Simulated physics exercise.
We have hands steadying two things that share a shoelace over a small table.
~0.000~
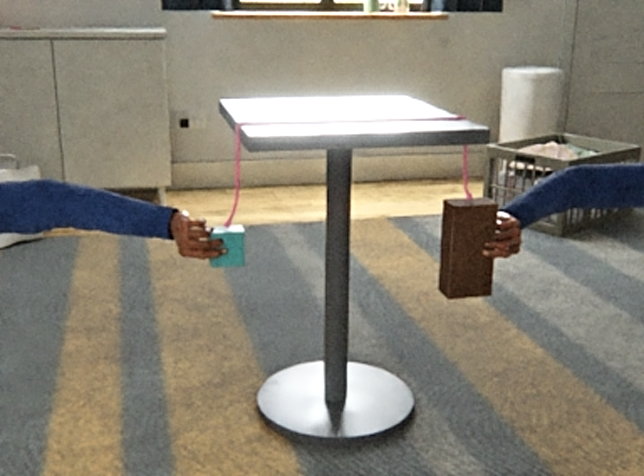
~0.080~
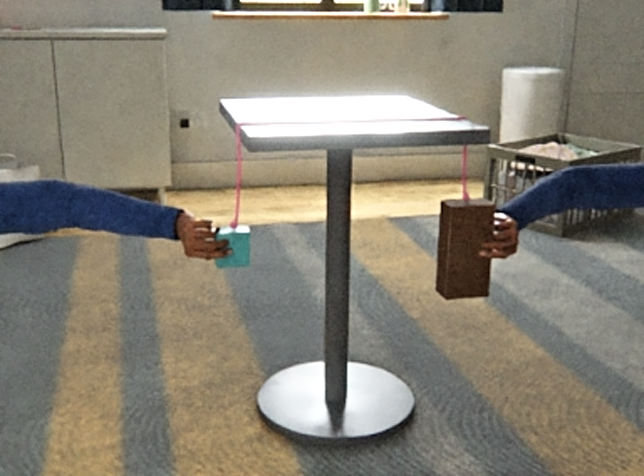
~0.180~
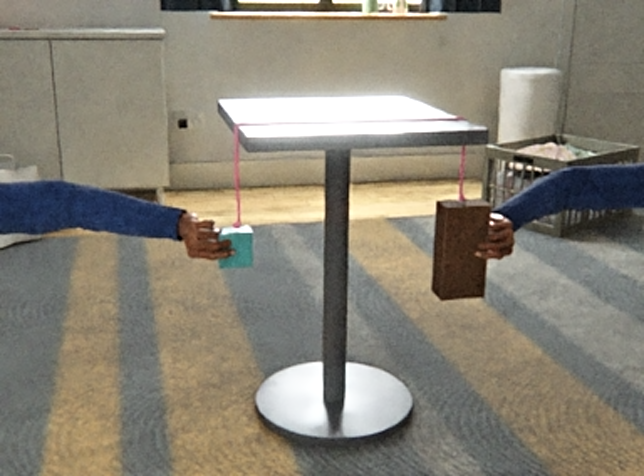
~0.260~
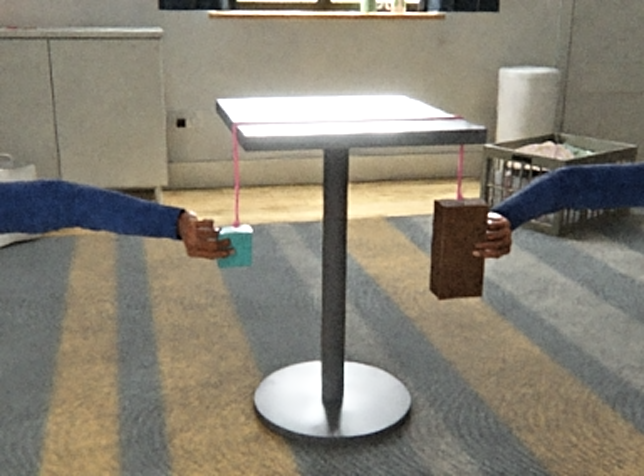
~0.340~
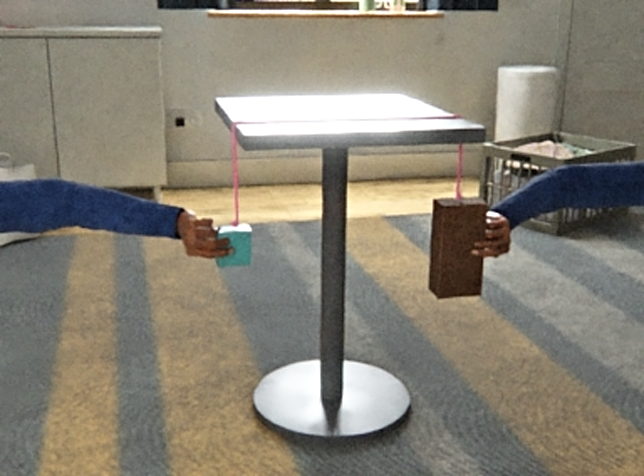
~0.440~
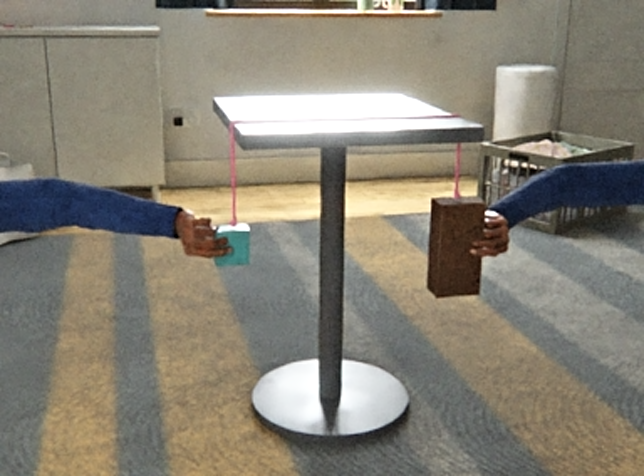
Two hands holding a small teal block and a larger brown brick nearly still, joined by a pink shoelace over a small table.
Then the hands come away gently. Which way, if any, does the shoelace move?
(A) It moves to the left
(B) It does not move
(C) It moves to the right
C, it moves to the right.
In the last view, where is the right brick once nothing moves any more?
It comes to rest at (502, 387).
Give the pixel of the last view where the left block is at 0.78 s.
(234, 68) or thereabouts.
After 0.78 s, left block pulled up onto the top near (234, 68); right brick lower near (448, 339).
After 1.12 s, left block higher; right brick down on the floor near (437, 379).
After 1.46 s, left block down on the floor; right brick down on the floor near (484, 374).
In the end, left block down on the floor; right brick down on the floor near (502, 387). The shoelace is pulled to the right.
